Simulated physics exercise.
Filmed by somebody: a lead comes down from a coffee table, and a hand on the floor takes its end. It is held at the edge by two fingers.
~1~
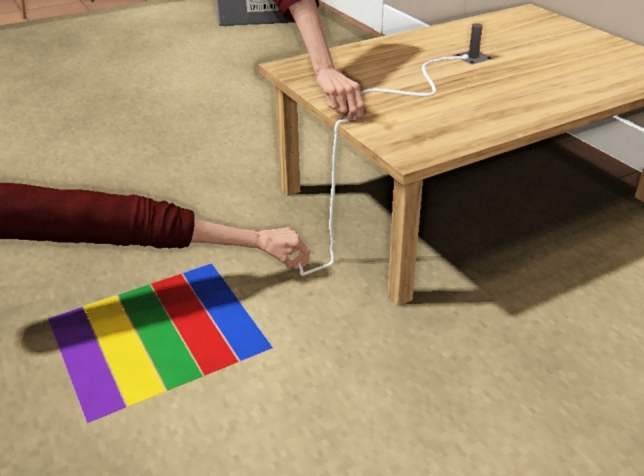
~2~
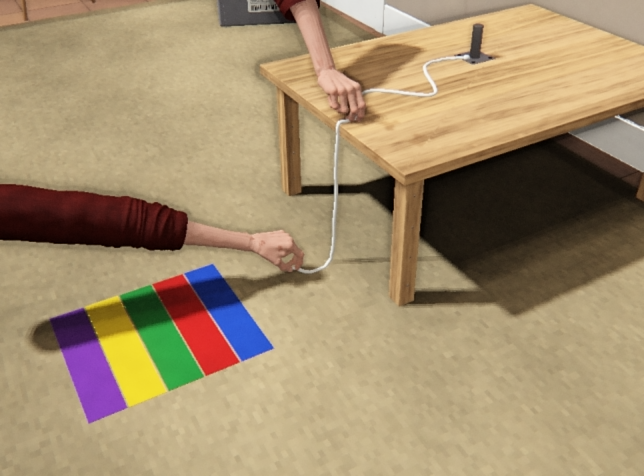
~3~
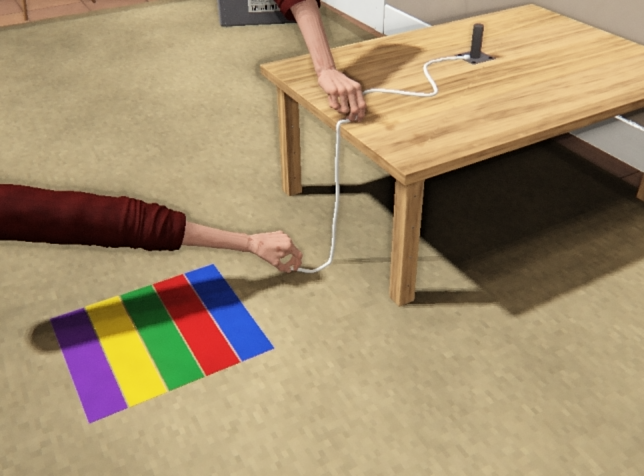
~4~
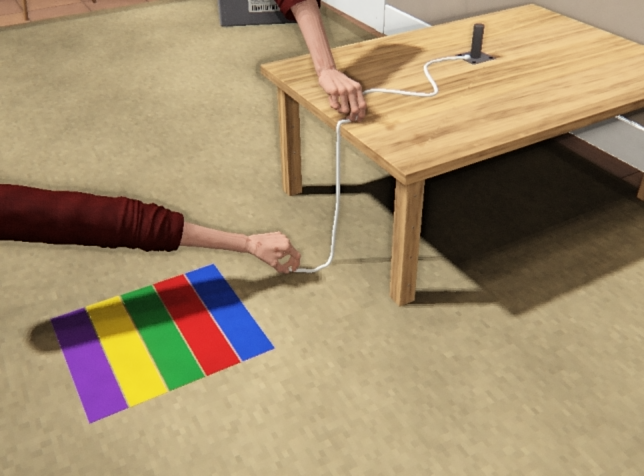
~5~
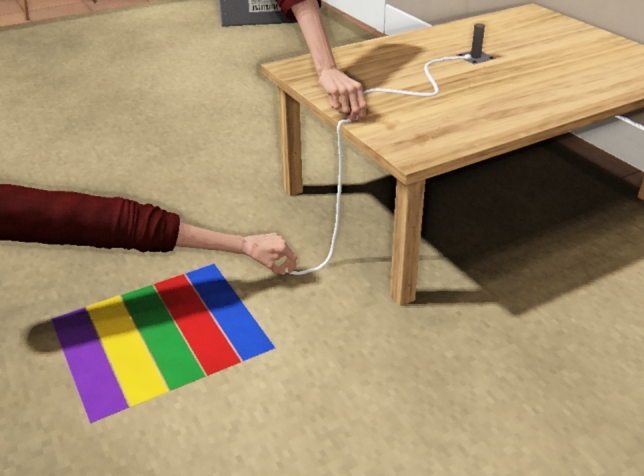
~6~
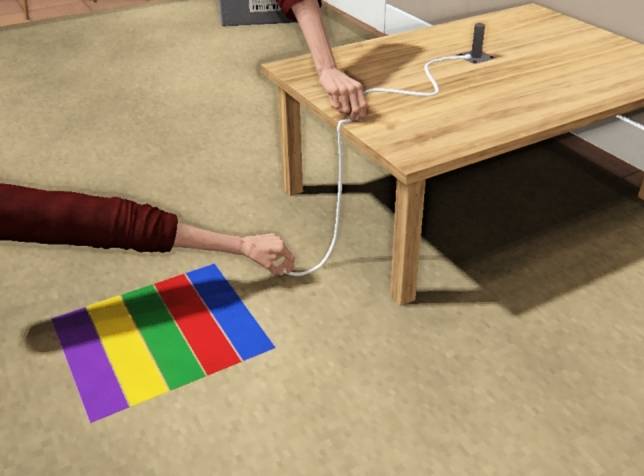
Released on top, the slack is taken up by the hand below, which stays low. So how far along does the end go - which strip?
Along to the yellow strip.
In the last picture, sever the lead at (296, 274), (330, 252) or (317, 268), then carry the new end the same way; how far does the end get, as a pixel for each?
Case by case: (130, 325), (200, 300) and (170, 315).
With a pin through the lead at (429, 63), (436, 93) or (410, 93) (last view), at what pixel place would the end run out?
First try around (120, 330), second around (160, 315), third around (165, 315).
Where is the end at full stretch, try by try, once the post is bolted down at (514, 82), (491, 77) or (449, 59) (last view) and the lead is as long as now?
Going through them in sequence: (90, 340), (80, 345) and finally (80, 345).
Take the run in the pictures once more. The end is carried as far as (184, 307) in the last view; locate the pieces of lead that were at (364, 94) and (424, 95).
The first ends at (333, 118) and the second at (379, 96).
Soon after, end near (184, 307); over red.
After that, end near (139, 323); over green.
At the stop, end near (113, 333); over yellow. The yellow one.
